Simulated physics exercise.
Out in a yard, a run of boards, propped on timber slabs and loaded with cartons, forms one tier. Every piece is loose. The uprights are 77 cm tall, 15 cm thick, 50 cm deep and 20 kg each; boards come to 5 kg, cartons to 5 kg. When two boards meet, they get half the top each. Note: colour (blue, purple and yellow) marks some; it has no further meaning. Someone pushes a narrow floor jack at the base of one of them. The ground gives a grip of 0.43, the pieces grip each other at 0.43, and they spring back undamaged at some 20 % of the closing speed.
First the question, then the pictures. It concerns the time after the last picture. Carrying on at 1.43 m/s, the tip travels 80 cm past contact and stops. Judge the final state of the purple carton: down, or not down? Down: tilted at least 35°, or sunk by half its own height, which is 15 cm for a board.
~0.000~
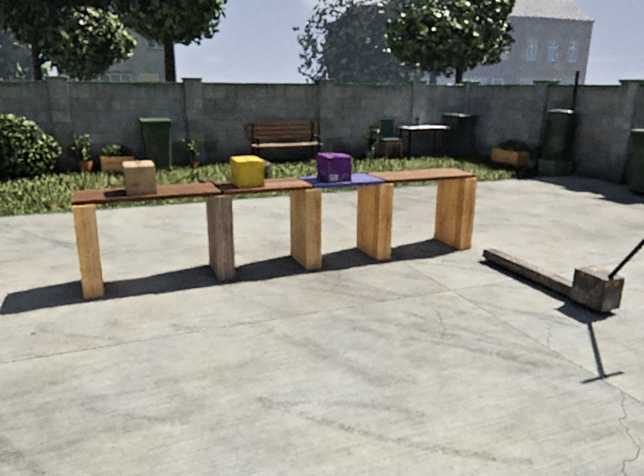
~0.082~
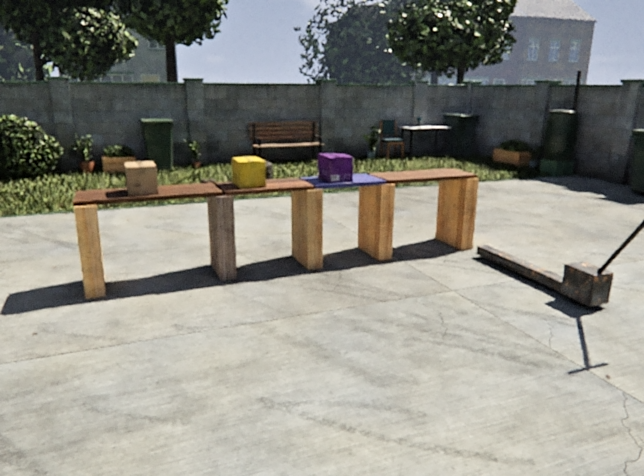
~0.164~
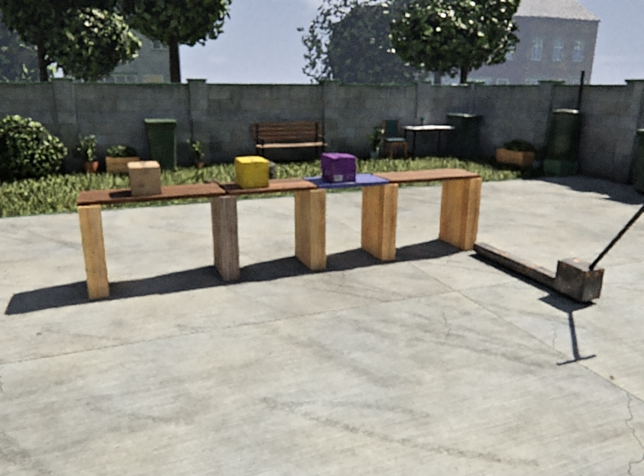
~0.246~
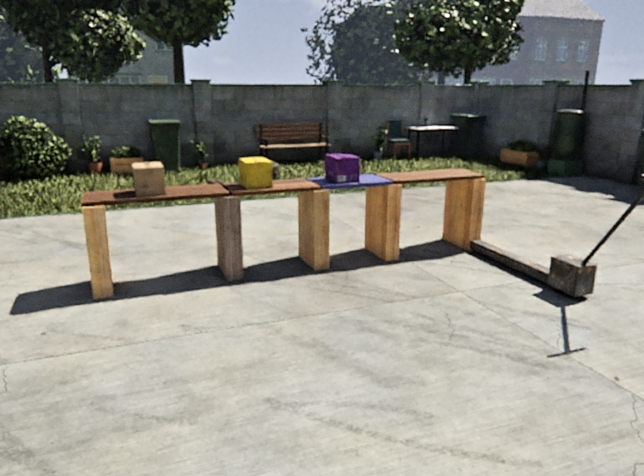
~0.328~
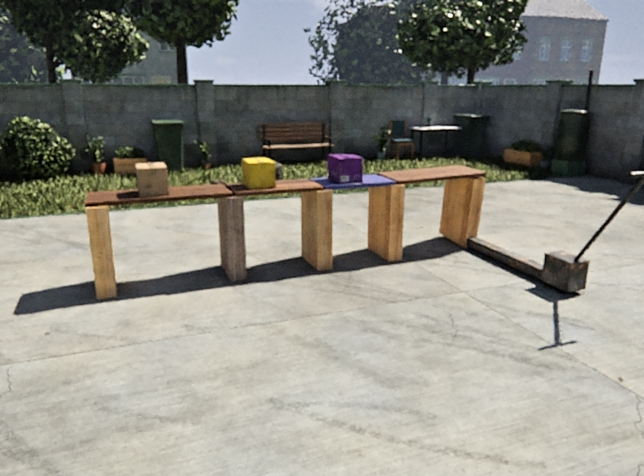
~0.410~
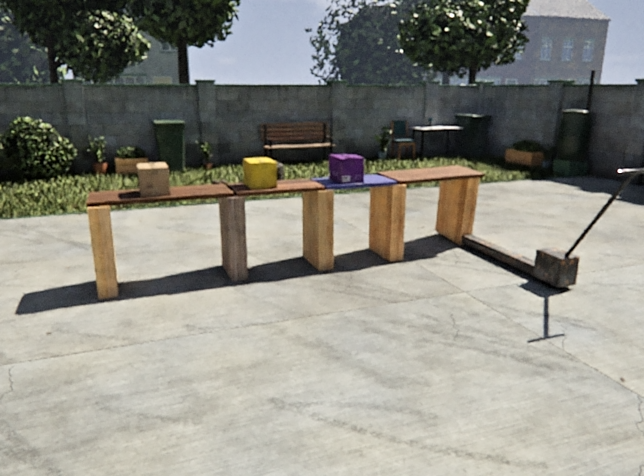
Not down.
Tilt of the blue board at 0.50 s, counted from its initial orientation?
I'd put it at roughly 0 degrees away from its starting angle.
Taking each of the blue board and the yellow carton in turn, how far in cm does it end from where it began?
Net displacement (cm, approx.): Blue = 0; yellow = 0.
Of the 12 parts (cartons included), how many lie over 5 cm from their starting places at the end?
The number is 2.
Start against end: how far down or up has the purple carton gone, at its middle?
It finishes some 0 cm lower than at the start.
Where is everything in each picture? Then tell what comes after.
In the first picture (we follow the side turned to the camera; the camera pans a little), jack tip (489, 253) 36 cm short; purple carton (341, 170); yellow carton (252, 174); blue board (350, 185); no piece has moved.
In the second picture, jack tip (483, 250) 24 cm short; purple carton (342, 170).
In the third picture, jack tip (479, 247) 12 cm short; purple carton (345, 170).
In the fourth picture, jack tip (476, 245) 6 mm short; purple carton (349, 170).
In the fifth picture, jack tip (472, 242) 11 cm in; purple carton (352, 171); steepest lean 5°, the upright at (455, 208); 2 stirred so far.
In the sixth picture, jack tip (467, 239) 23 cm in; purple carton (353, 171); blue board (363, 186); yellow carton (264, 176); steepest lean 5°, the upright at (451, 206); 2 stirred so far.
Around 0.50 s, none of the 12 pieces down, 2 disturbed; purple carton unmoved.
Around 0.94 s, 1 of the 12 pieces down; purple carton unmoved.
Finally (1.8 s), 1 of the 12 pieces down; purple carton unmoved; yellow carton unmoved; blue board unmoved. Seen by the last camera, middles, purple carton near (346, 168), yellow carton near (260, 173).
